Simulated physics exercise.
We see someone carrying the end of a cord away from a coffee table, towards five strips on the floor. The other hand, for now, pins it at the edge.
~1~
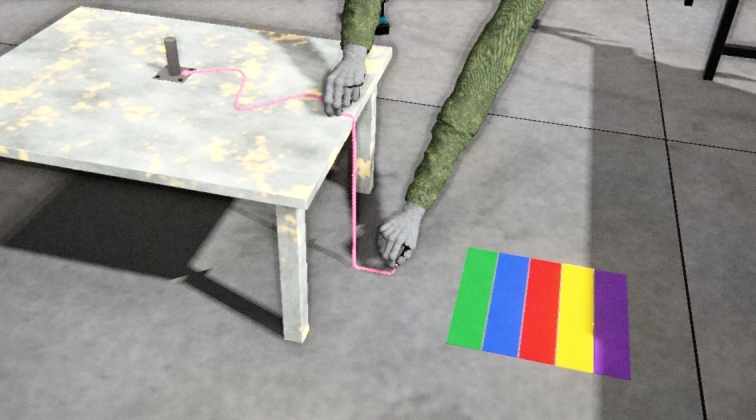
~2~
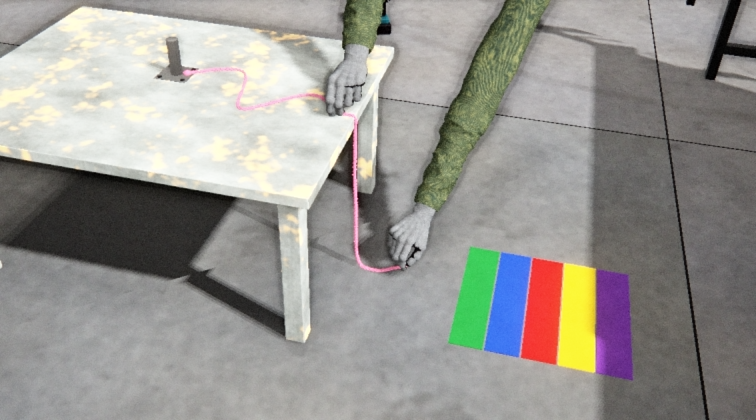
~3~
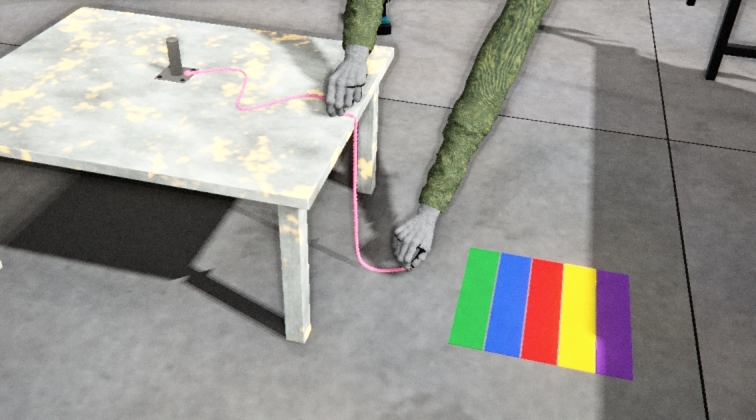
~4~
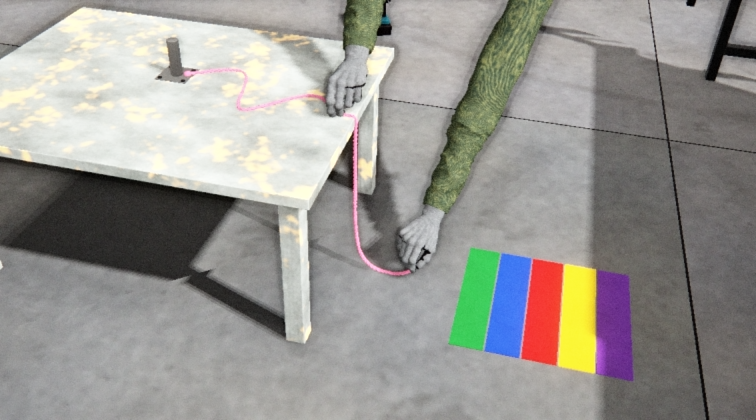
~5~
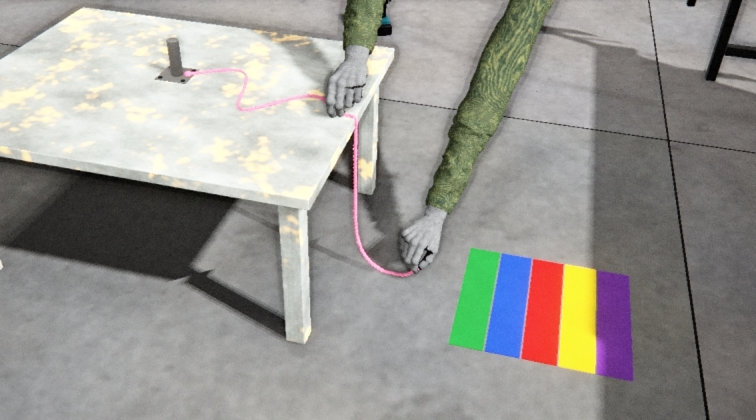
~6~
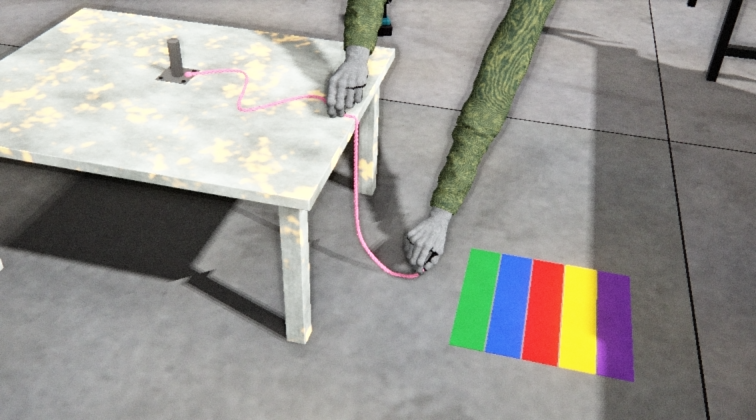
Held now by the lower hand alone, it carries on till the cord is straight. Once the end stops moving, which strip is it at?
It is at the purple strip.
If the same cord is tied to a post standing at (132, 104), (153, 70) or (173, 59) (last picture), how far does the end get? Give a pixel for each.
Around (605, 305), (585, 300) and (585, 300).
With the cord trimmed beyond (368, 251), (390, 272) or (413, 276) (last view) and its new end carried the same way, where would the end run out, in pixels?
Roughly at (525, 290) for the first, (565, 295) for the second and (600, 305) for the third.
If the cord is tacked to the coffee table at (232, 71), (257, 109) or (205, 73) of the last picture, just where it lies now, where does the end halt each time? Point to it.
Taking them in turn, I'd expect around (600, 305), (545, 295) and finally (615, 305).
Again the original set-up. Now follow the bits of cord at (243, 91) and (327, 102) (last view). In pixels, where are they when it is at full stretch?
First one: (276, 96); second one: (396, 145).
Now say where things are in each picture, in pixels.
The first picture shows end (396, 264); green (467, 327); blue (503, 334); red (539, 341); yellow (575, 348); purple (612, 355).
The second picture shows end (406, 266); cord through (221, 70) (239, 97) (294, 97) (352, 117) (355, 187) (356, 249).
The third picture shows end (411, 267).
The fourth picture shows end (415, 268); cord through (221, 71) (240, 98) (294, 98) (352, 118) (355, 188) (360, 251).
The fifth picture shows end (418, 269).
The sixth picture shows end (423, 270); cord through (222, 71) (240, 98) (295, 99) (353, 118) (356, 189) (369, 252).
A little later, end near (551, 294); over red.
Next, end near (596, 302); over yellow.
When it is tight, end near (622, 307); over purple. The purple one.
